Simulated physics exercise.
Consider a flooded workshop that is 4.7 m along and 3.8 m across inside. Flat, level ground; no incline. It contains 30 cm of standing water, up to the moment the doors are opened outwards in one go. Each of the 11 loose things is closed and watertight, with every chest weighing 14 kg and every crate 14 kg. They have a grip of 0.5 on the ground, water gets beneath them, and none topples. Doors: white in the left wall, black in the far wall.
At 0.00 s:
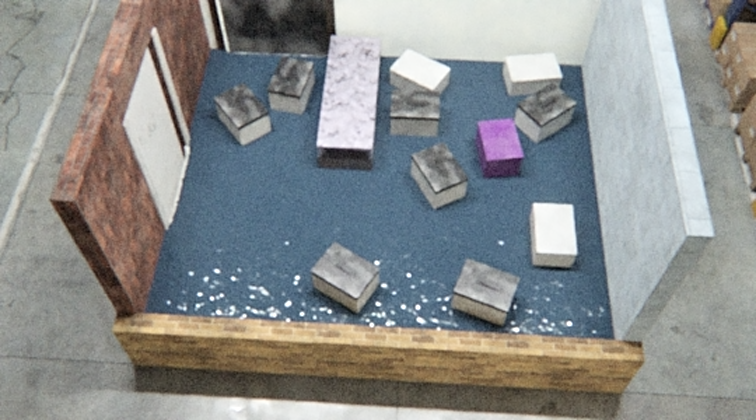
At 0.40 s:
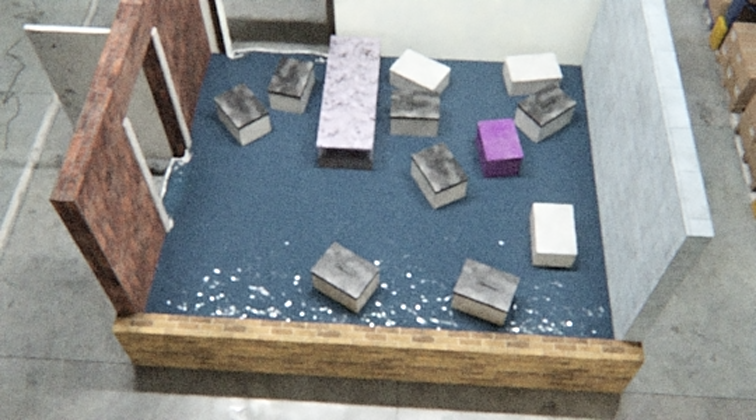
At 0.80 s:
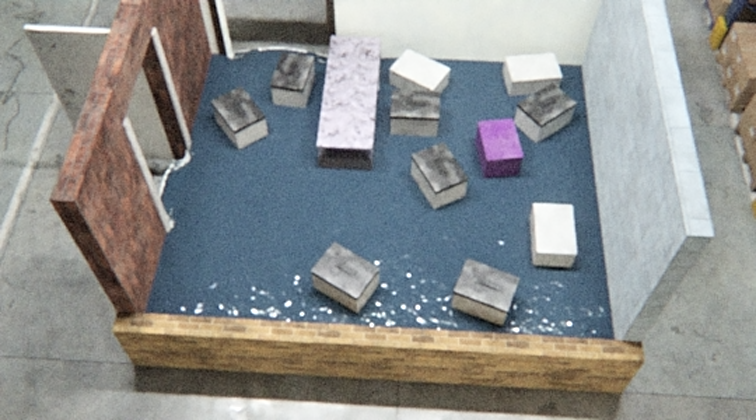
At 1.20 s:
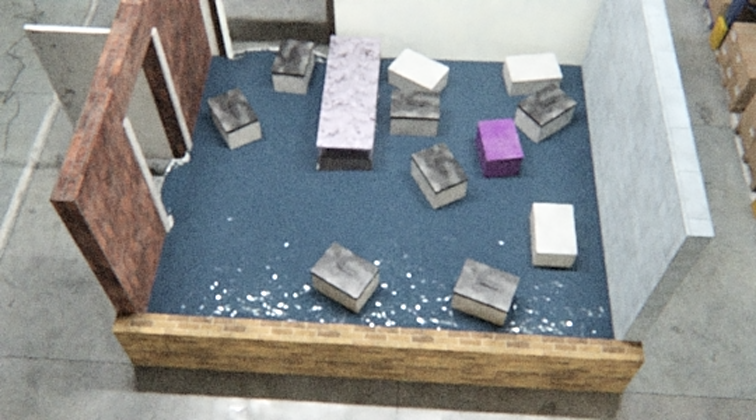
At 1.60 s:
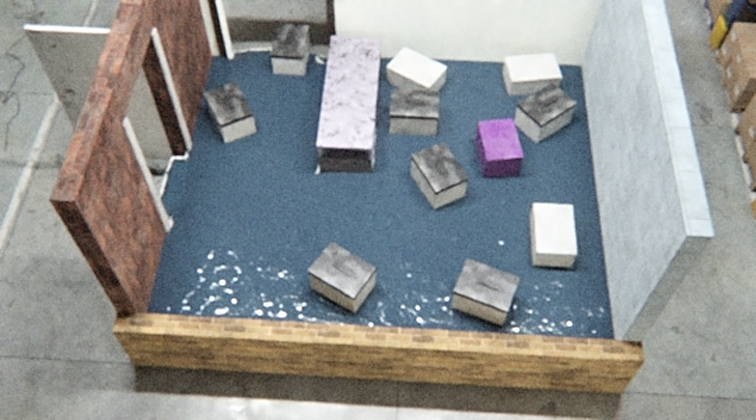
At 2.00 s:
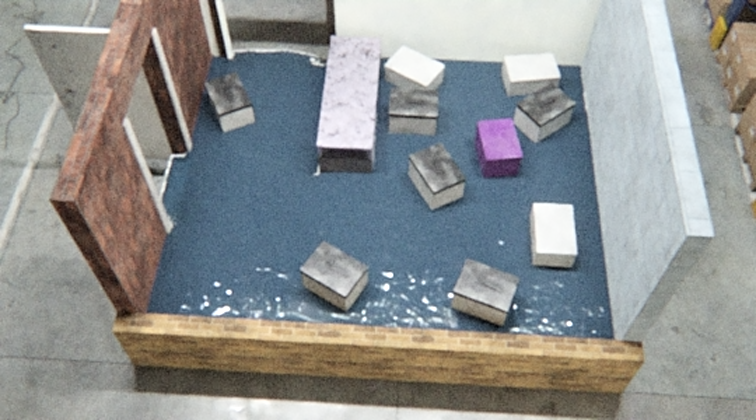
Doors swing open on a flooded room and two grey-topped boxes drift toward the openings, one disappearing, while most others barely move.
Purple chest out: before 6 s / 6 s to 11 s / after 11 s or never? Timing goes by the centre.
After 11 s or never.
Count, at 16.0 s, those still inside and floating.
Then: 4.
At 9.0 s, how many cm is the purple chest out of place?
By then it has shifted roughly 200 cm.
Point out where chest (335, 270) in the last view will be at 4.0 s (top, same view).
Look for it near (257, 252).
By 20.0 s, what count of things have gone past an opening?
The number is 7.
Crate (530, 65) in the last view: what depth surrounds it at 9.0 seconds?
Depth: Near 16 cm.
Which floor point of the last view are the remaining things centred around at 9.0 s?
The average lands around (392, 185).
After 4.0 s the purple chest is near (479, 147), 0.2 m from its start, afloat; 2 of 11 are out; 9 afloat.
After 9.0 s the purple chest is near (352, 203), 1.8 m from its start, afloat; 4 of 11 are out; 7 afloat.
After 16.0 s the purple chest has gone out (at 15.9 s); 7 of 11 are out; 4 afloat.
After 20.0 s the purple chest has gone out (at 15.9 s); 7 of 11 are out; 4 afloat.
